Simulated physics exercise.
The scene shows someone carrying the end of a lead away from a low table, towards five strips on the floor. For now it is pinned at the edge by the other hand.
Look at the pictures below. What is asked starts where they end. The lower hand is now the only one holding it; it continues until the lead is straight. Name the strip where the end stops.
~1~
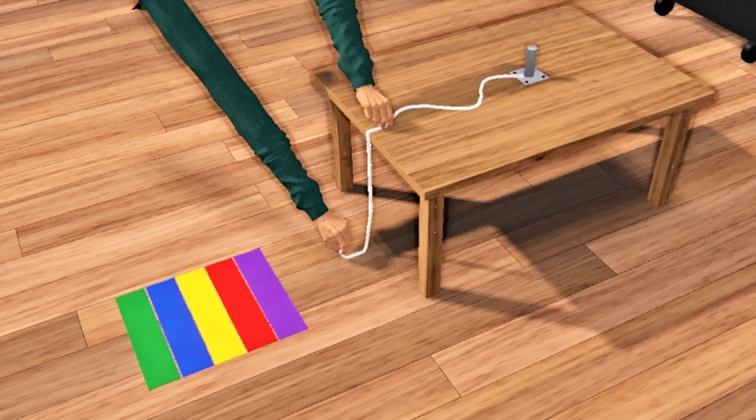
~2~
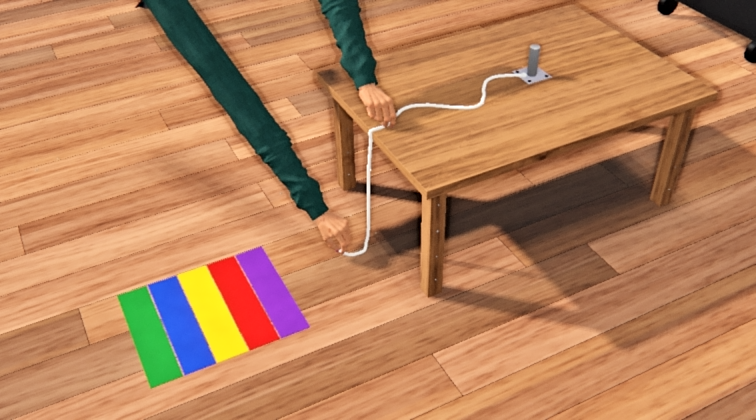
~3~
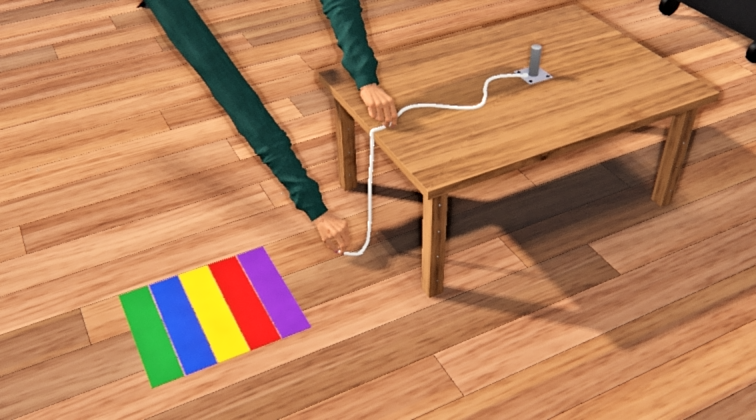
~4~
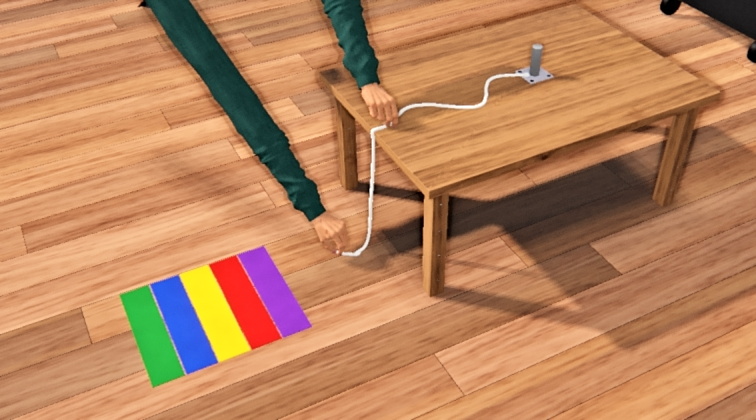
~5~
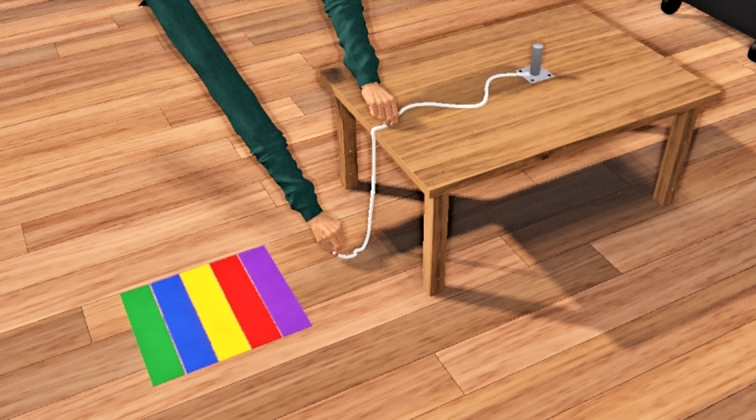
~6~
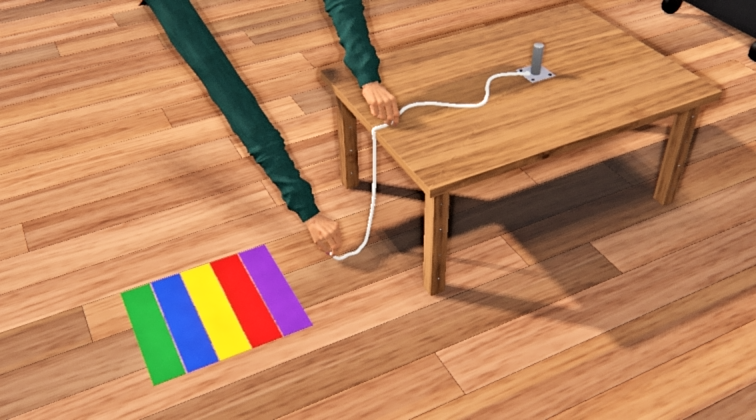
Yellow.
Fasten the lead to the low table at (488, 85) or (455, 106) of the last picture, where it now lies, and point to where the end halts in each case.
I'd say about (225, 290) for the first and about (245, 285) for the second.
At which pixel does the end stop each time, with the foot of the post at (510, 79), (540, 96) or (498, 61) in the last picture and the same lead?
Try by try, around (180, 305), (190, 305) and (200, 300).
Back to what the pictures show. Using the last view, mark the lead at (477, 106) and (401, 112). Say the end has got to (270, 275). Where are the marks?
About (449, 102) for the first point; the other lies about (378, 126).
Soon after, end near (270, 275); over purple.
Then, end near (235, 287); over red.
At full stretch, end near (214, 294); over yellow. It gets as far as the yellow strip.
